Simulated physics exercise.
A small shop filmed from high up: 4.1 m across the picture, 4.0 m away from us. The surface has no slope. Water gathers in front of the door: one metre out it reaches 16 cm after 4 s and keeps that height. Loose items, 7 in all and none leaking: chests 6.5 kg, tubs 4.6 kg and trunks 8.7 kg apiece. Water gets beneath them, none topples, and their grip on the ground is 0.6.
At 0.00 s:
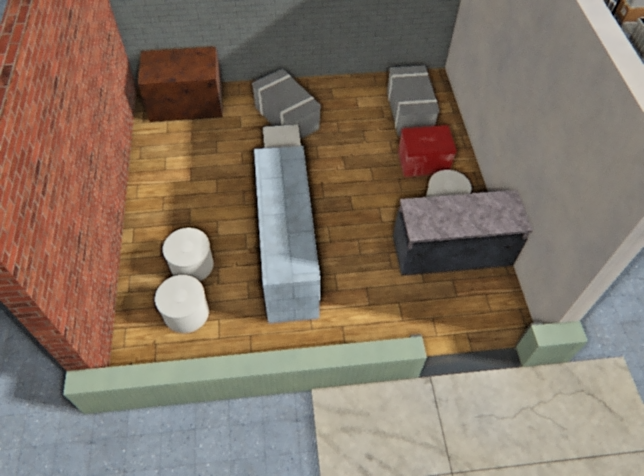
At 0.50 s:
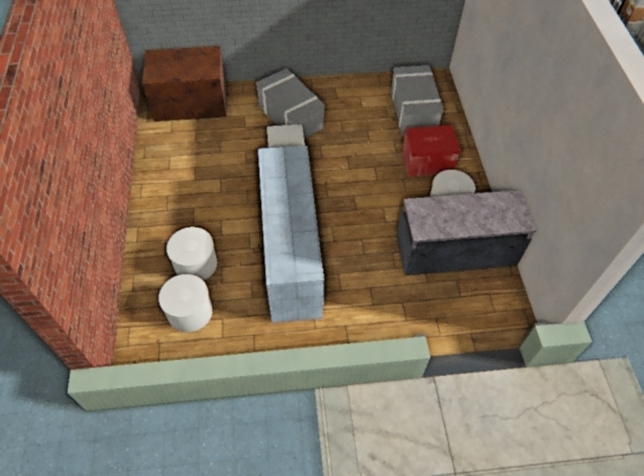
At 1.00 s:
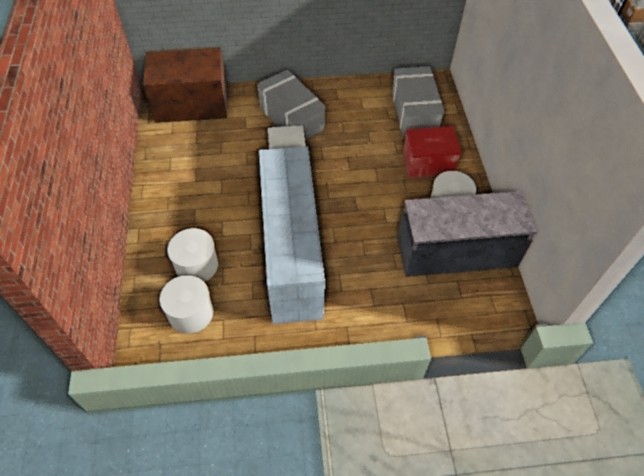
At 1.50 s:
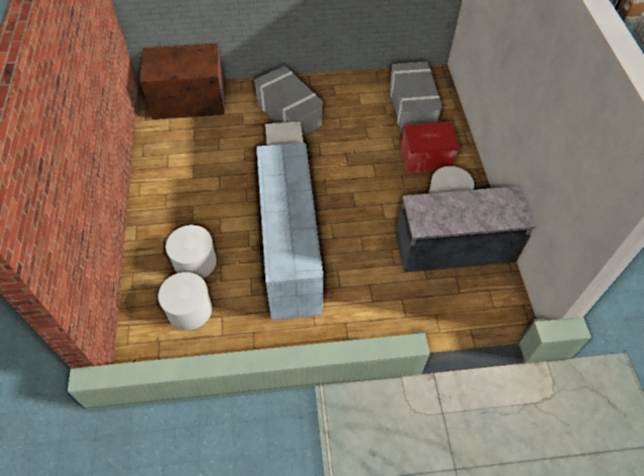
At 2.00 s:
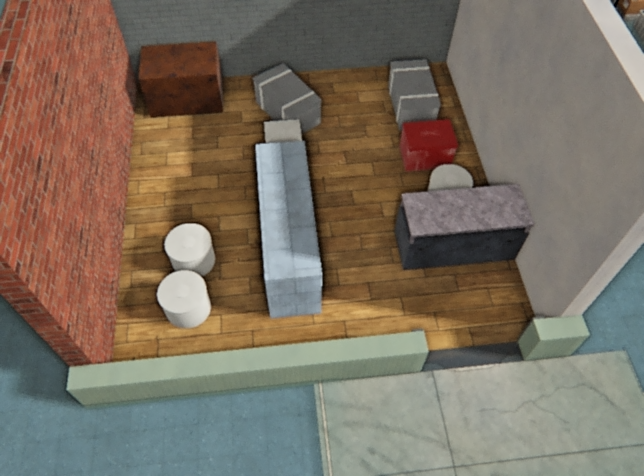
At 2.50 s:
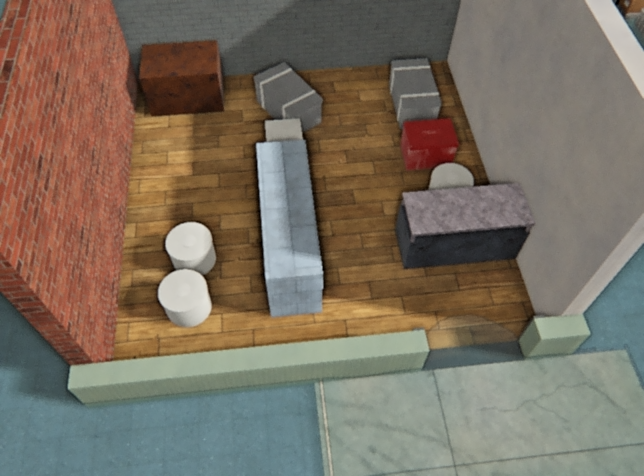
Water crept over the pale paving outside a small brick-walled shop seen from above, then just reached the doorway, while the red chest, white tubs and everything else inside stayed still.
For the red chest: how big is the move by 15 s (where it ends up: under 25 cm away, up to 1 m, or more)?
The red chest is nudged along.
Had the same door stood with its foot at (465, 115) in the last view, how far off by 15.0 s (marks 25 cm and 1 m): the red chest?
In that case the red chest travels far.
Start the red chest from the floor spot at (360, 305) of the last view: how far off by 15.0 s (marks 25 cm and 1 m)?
It gets carried off.
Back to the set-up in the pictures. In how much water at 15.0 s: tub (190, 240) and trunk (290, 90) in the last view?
About 3 and 4 cm.
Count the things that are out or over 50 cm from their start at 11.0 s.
I count 0.
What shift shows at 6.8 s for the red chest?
Roughly 0 cm by then.
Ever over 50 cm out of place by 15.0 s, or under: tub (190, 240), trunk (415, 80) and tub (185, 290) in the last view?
In turn: Short of it, past it, more.
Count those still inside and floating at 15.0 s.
I count 7.
After 3.5 s the red chest is near (431, 133), 0.0 m from its start, aground; 0 afloat.
After 6.8 s the red chest is near (431, 133), 0.0 m from its start, aground; 0 afloat.
After 11.0 s the red chest is near (432, 133), 0.0 m from its start, afloat; 2 afloat.
After 15.0 s the red chest is near (384, 152), 0.6 m from its start, afloat; 7 afloat.
